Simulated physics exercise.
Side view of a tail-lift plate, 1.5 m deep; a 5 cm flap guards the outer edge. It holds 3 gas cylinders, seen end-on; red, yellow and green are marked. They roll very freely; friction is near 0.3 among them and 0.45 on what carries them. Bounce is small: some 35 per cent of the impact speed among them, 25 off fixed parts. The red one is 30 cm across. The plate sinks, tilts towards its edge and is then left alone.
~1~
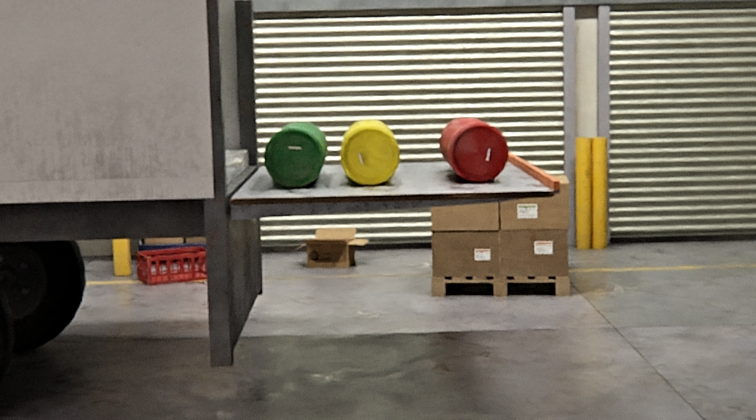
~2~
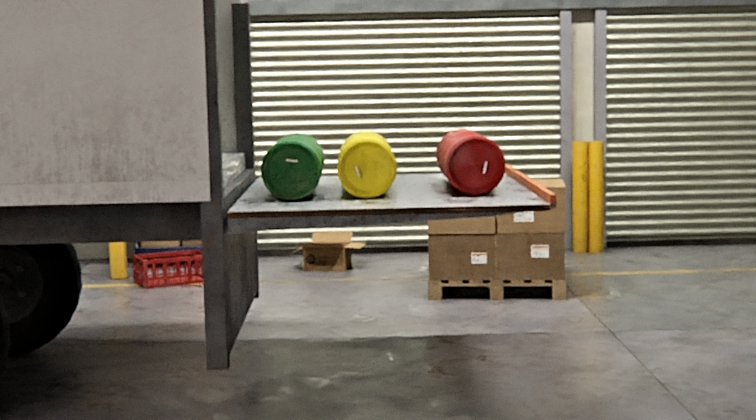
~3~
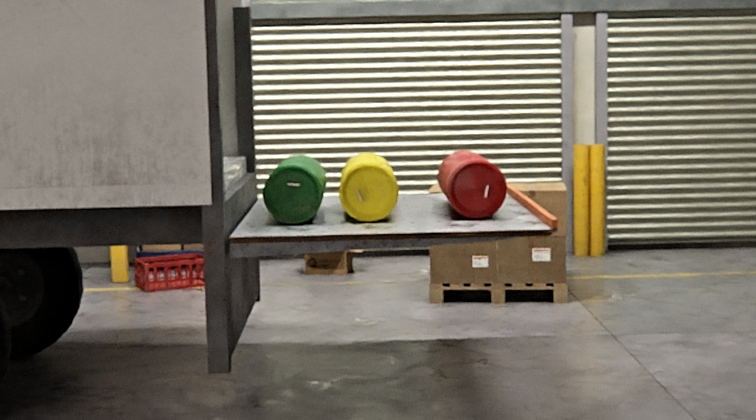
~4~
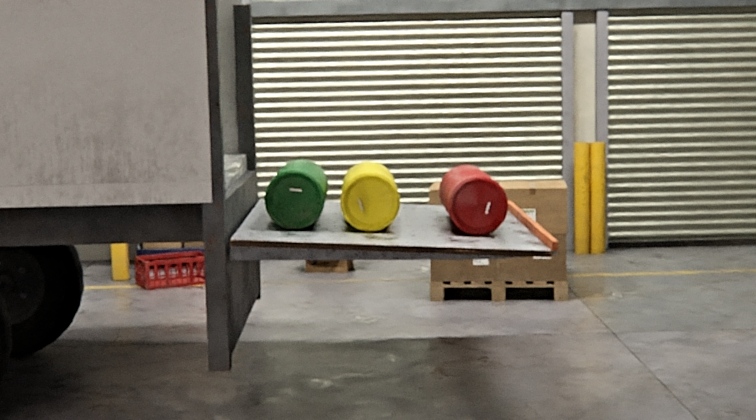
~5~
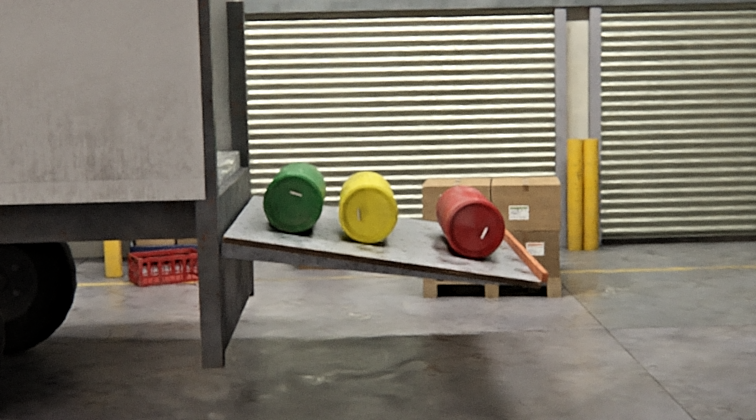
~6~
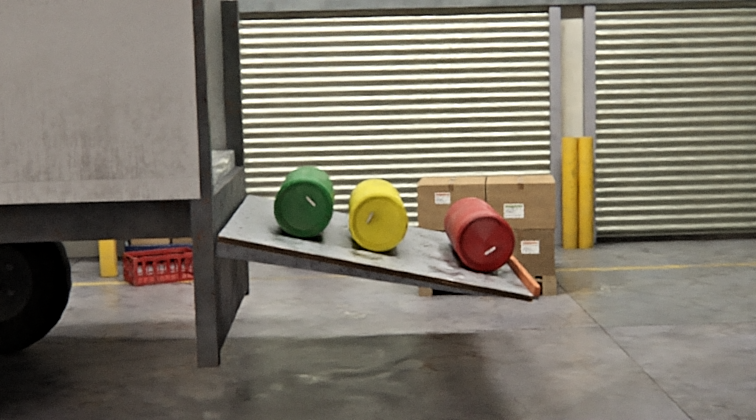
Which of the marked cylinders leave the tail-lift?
The red cylinder rolls off the plate, the yellow gets over the stop, the green jumps the stop.
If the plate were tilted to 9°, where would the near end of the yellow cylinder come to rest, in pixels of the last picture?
Near (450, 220).
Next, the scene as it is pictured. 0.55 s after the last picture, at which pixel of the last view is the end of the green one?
At about (385, 224).
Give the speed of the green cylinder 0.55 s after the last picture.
Roughly 1.0 m/s.
Another 0.5 s on from the last picture, red is on the plate, 5 cm from the stop, rolling right; yellow is on the plate, 35 cm from the stop, rolling right; green is on the plate, 75 cm from the stop, rolling right; 0 of 3 are off.
Another 1.0 s on from the last picture, red is on the ground; yellow is on the plate, 5 cm from the stop, rolling right; green is on the plate, 25 cm from the stop, rolling right; 1 of 3 is off.
Another 1.7 s on from the last picture, red is off the lift, on the ground; yellow is on the ground; green is over the stop and falling; 3 of 3 are off.
In the end (4.8 s after the last picture), red is on the ground; yellow is off the lift, on the ground; green is on the ground; 3 of 3 are off.
